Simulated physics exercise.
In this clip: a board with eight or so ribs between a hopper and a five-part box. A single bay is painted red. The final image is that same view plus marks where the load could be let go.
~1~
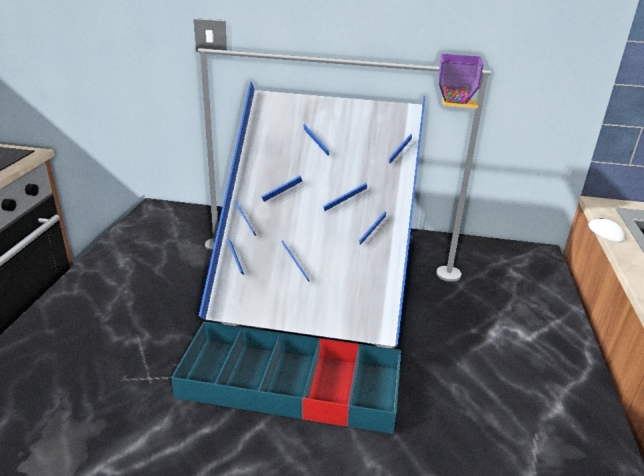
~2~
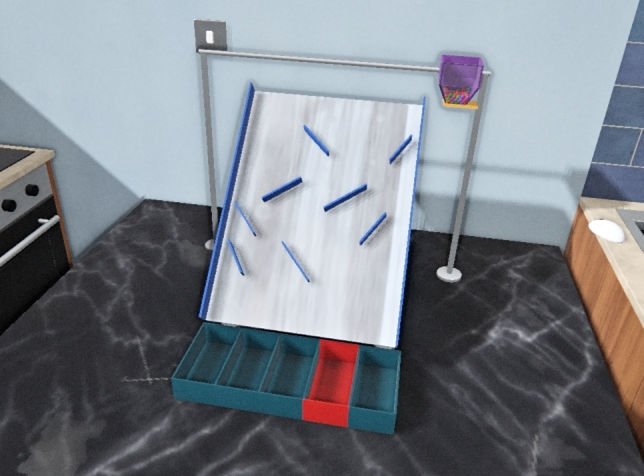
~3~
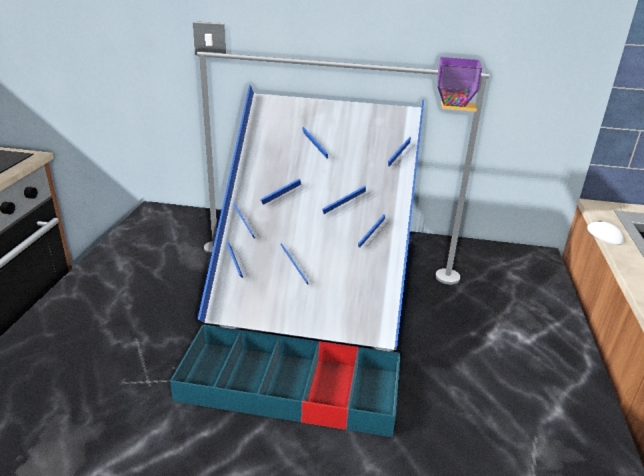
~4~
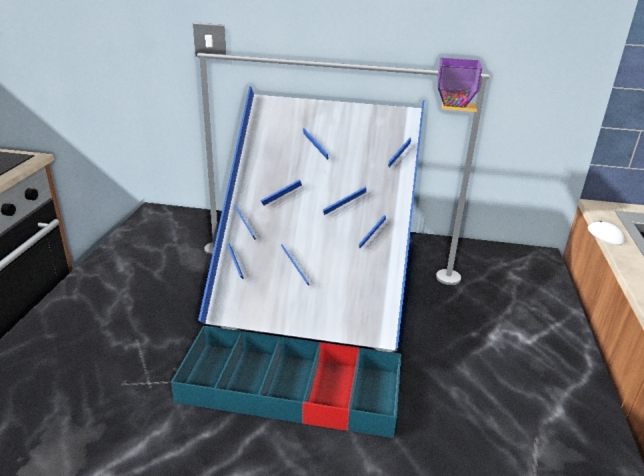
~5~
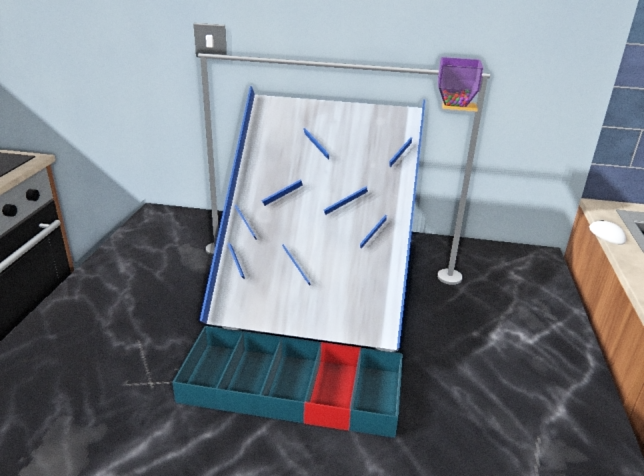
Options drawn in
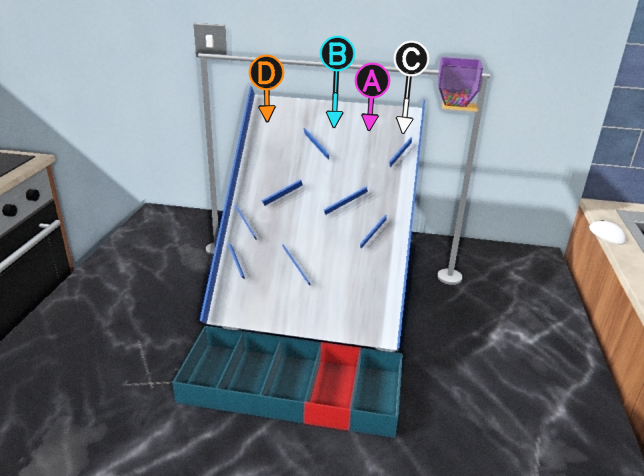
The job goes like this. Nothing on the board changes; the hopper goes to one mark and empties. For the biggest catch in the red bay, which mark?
Best: B.
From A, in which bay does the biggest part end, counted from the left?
The fourth from the left.
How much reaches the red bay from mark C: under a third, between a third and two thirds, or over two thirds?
Under a third.
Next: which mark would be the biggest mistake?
D.
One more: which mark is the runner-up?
The answer is A.
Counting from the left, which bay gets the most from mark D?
The third from the left.
On the marked copy, mark A meets the board at (369, 124); mark B meets the board at (334, 121); mark C meets the board at (403, 127); mark D meets the board at (267, 115).
If A is chosen, about a third in the red bay, about half in other bays, a small part outside the box.
If B is chosen, most in the red bay, about a quarter in other bays, a stray few outside the box.
If C is chosen, about a quarter in the red bay, about two thirds in other bays, a small part outside the box.
If D is chosen, a small part in the red bay, most in other bays, a small part outside the box.
